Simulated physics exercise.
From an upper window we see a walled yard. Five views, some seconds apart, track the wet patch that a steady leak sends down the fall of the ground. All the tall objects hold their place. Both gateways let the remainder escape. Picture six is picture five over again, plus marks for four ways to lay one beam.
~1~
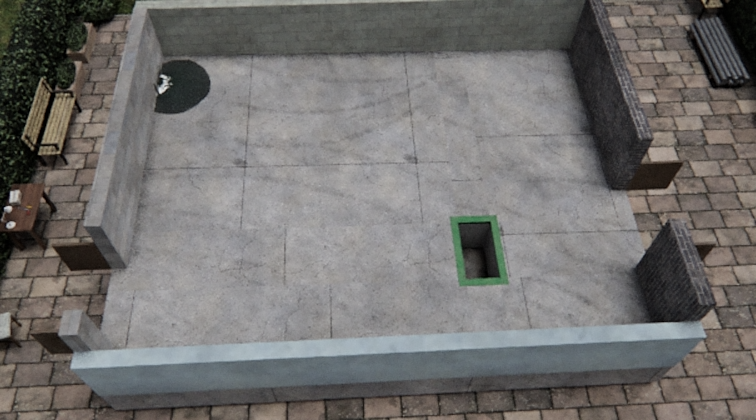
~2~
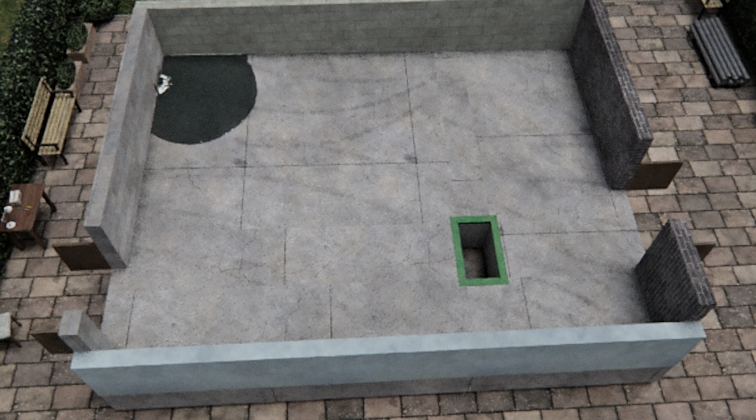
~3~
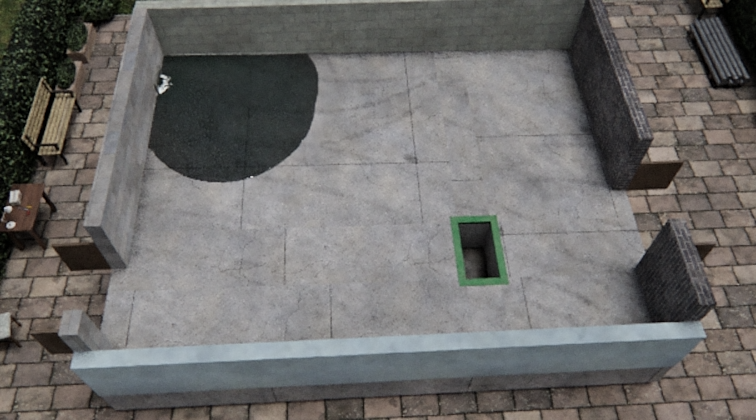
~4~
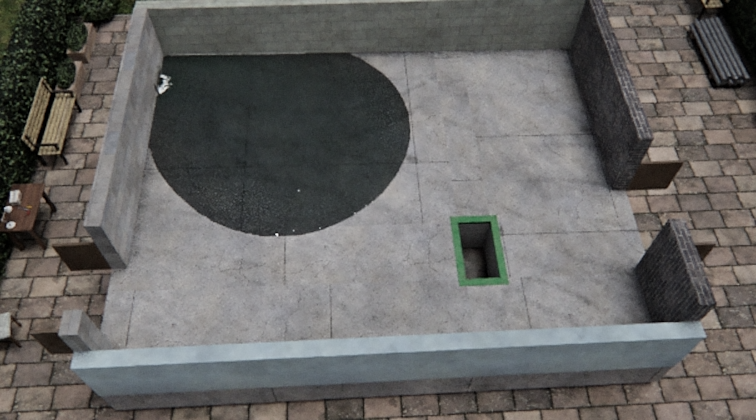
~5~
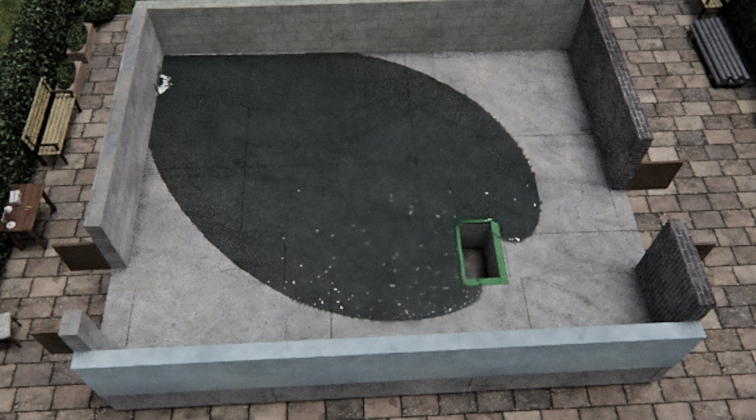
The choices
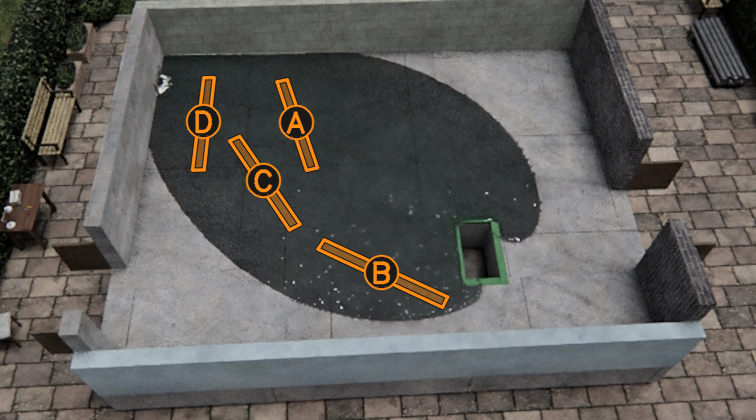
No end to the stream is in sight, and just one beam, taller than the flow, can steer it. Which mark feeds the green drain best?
The best spot is B.
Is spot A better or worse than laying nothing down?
It is worse.
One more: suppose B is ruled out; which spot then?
C it is.
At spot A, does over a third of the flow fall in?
No, it does not.
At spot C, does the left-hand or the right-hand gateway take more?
The right gate.
On the marked copy, A from (282, 80) to (312, 169); B from (321, 244) to (445, 302); C from (234, 138) to (294, 227); D from (198, 170) to (209, 77).
If A is chosen, about 17 % of the stream runs into the green drain, about 82 % out by the gates.
If B is chosen, about 36 % of the stream runs into the green drain, about 62 % out by the gates.
If C is chosen, about 26 % of the stream runs into the green drain, about 72 % out by the gates.
If D is chosen, about 15 % of the stream runs into the green drain, about 84 % out by the gates.
